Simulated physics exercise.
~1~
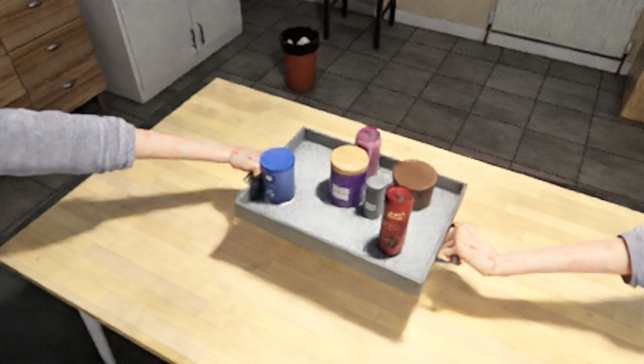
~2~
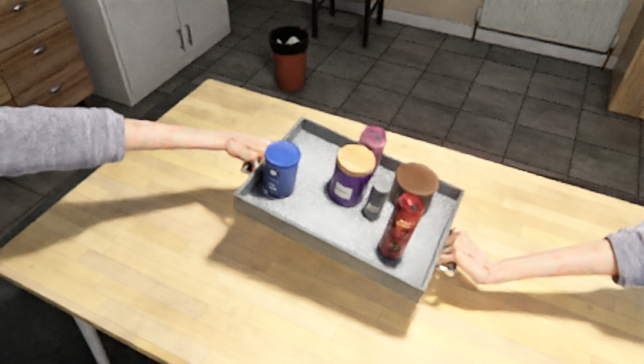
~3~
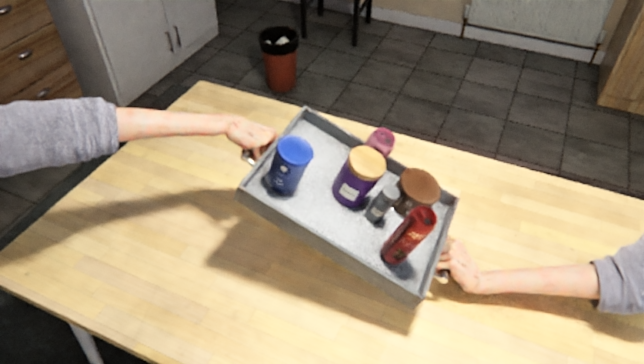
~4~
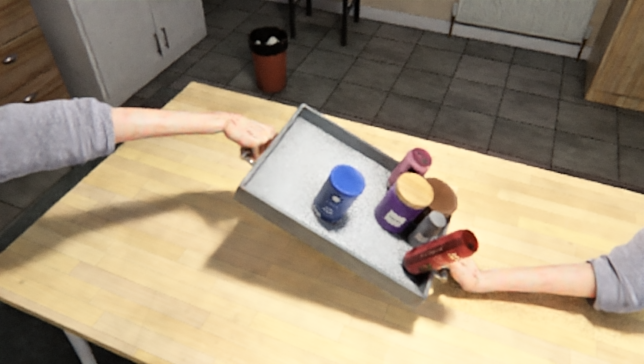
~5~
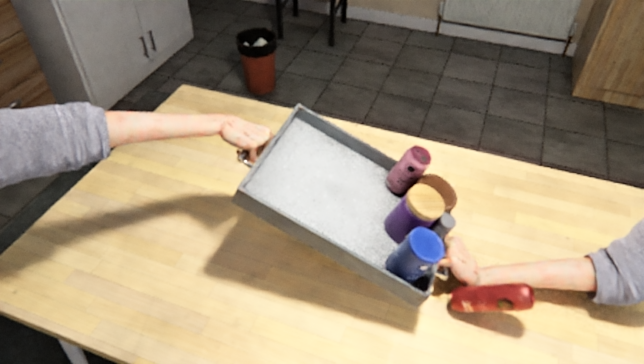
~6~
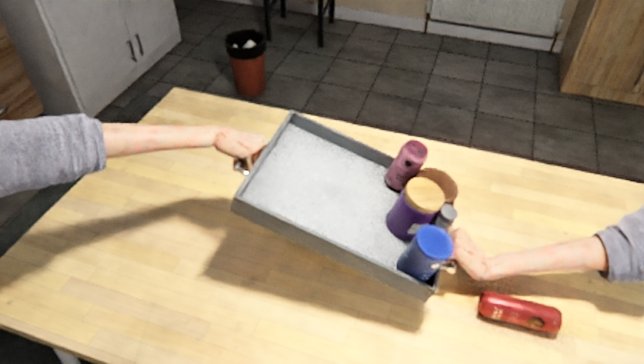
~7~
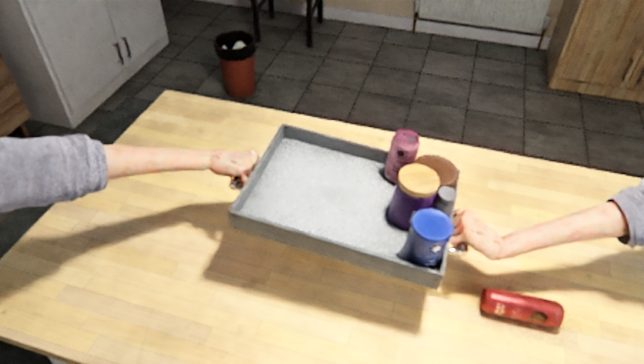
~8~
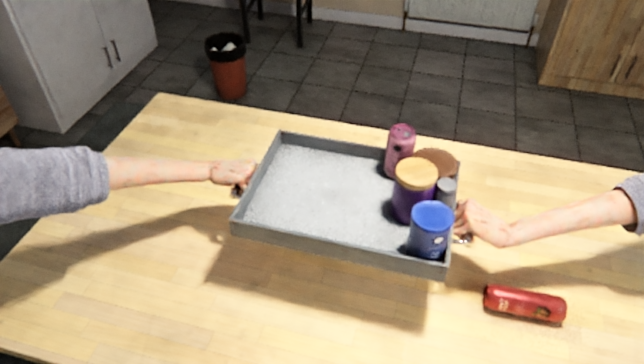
At the start, two hands hold a grey tray level above a wooden table, carrying a blue tin, a purple jar, a brown tub, a pink can, a red can and a small grey shaker. The hands tip the tray so its right edge drops, and the containers lean with it. They slide toward the low side, the blue tin travelling farthest across. The red can topples over the rim and lands on the table, lying on its side. The hands then bring the tray back to level, with the remaining containers upright and bunched along its right side.
